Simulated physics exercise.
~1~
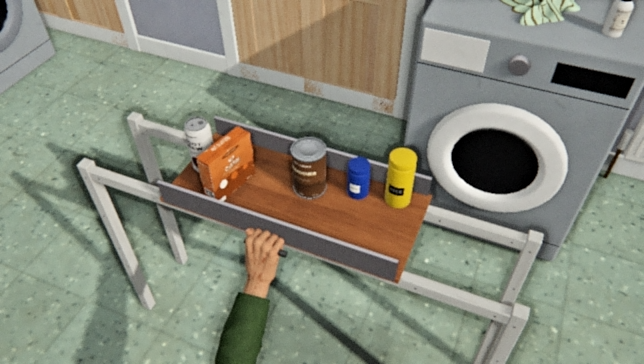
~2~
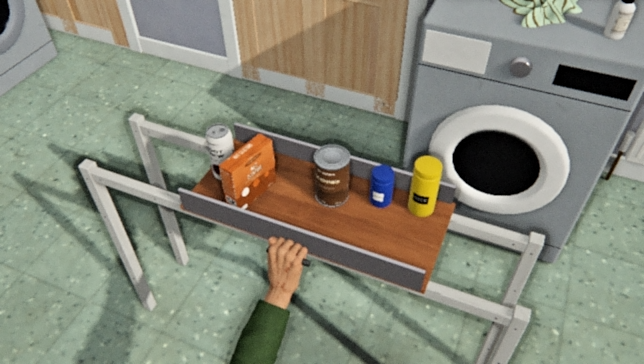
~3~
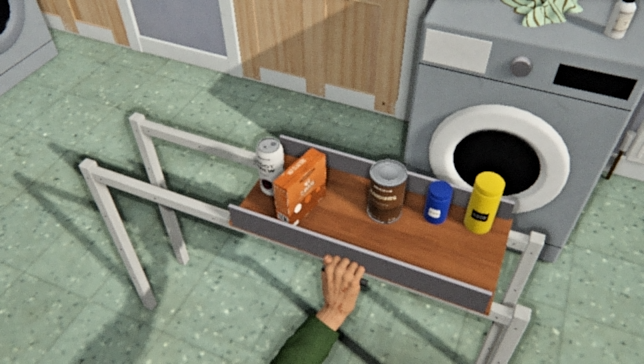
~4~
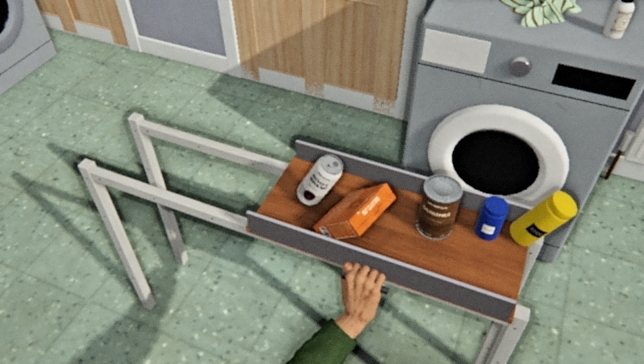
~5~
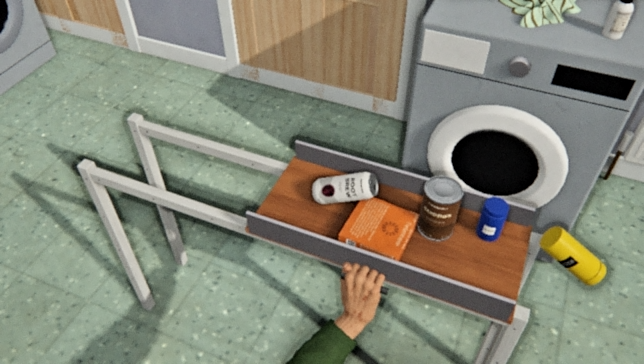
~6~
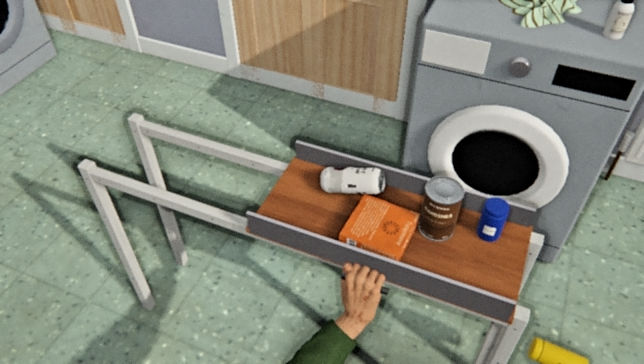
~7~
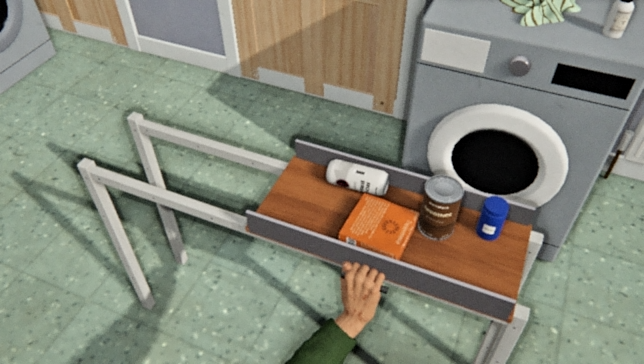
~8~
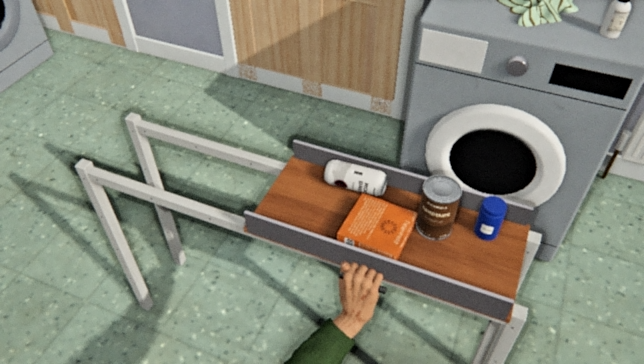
In a laundry area, a hand slides a wooden tray of five containers rightward along a rail frame until it halts; the yellow jar tumbles off the right end, the white can and orange packet topple, and the brown tin and blue shaker remain upright on the tray.
